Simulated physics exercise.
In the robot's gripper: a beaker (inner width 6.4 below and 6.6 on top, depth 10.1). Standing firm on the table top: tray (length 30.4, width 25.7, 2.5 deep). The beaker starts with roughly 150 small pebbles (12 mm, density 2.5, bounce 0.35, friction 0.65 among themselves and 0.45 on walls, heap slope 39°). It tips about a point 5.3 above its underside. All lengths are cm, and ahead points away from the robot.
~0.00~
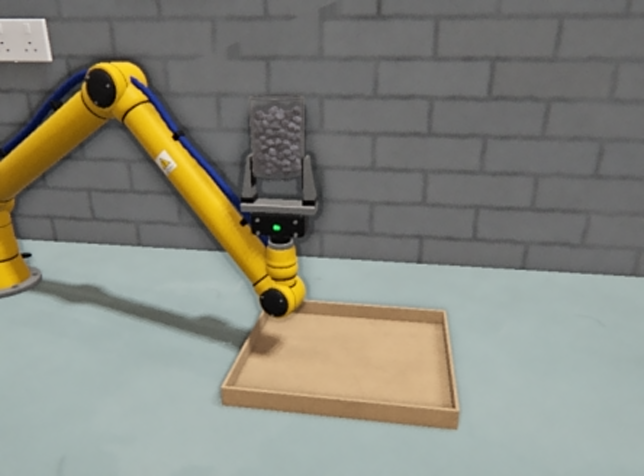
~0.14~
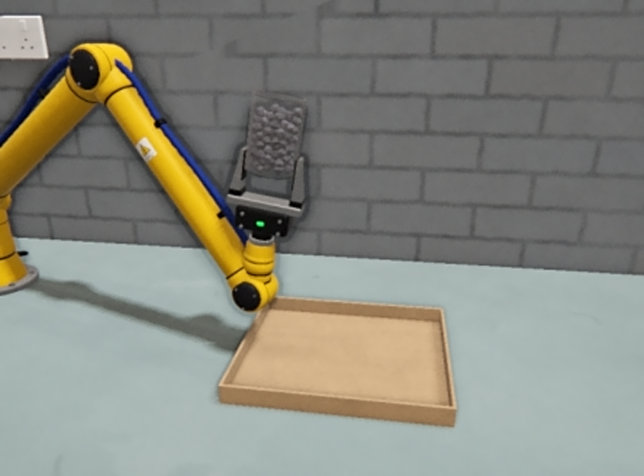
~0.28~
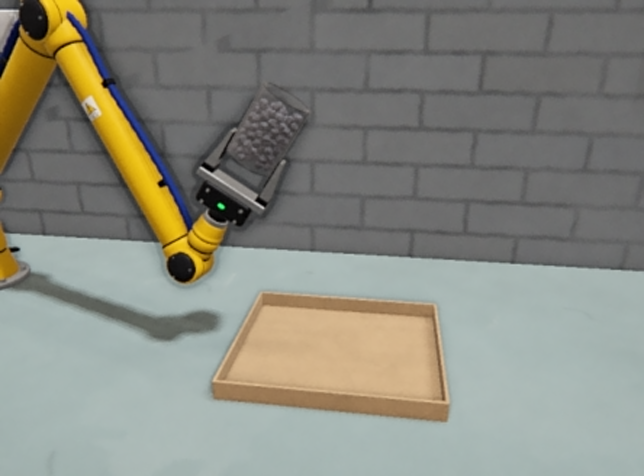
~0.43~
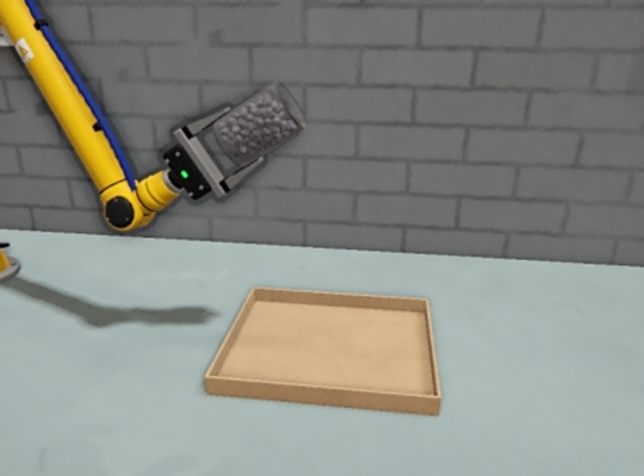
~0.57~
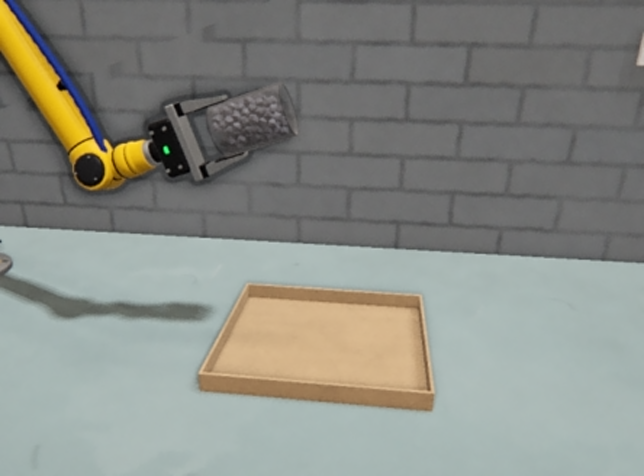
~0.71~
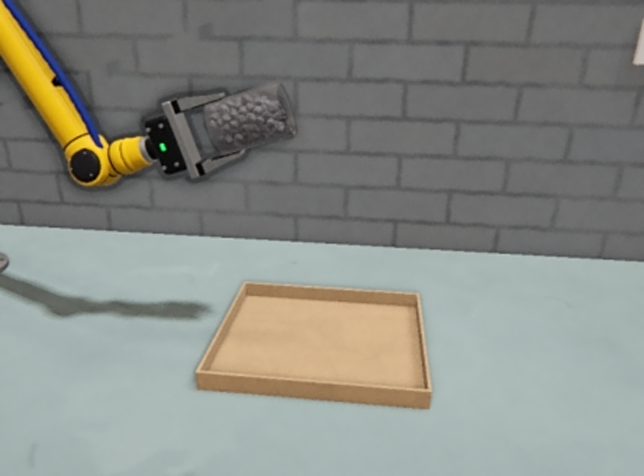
Yellow robot arm tilting a clear container of grey pebbles steeply to the right above a shallow wooden tray, pebbles staying inside.
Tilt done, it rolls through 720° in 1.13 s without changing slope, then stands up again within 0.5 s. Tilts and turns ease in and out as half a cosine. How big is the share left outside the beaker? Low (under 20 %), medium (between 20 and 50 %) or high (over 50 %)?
A low share, under 20 %, ends outside the beaker.
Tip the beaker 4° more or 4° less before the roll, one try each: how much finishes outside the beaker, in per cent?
Some 5 and 0 per cent.
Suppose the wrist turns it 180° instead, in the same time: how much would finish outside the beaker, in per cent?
Then about 0 per cent.
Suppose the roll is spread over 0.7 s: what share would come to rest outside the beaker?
Then about 0 per cent.
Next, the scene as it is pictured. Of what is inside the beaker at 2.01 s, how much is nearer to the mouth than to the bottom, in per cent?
About 45 per cent.
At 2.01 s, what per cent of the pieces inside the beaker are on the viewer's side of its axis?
Some 45 per cent.
By 1.36 s, tipped 72°, highest piece 38 above the table; 151 in the beaker, 1 in flight or on a rim.
By 2.01 s, tipped 53°, highest piece 37 above the table; 149 in the beaker, 3 in the tray.
By 2.54 s, upright, highest piece 39 above the table; 149 in the beaker, 3 in the tray.
By 3.24 s, upright, highest piece 39 above the table; 149 in the beaker, 3 in the tray.
Final count, 149 in the beaker, 3 in the tray. That is 2 % outside the beaker.
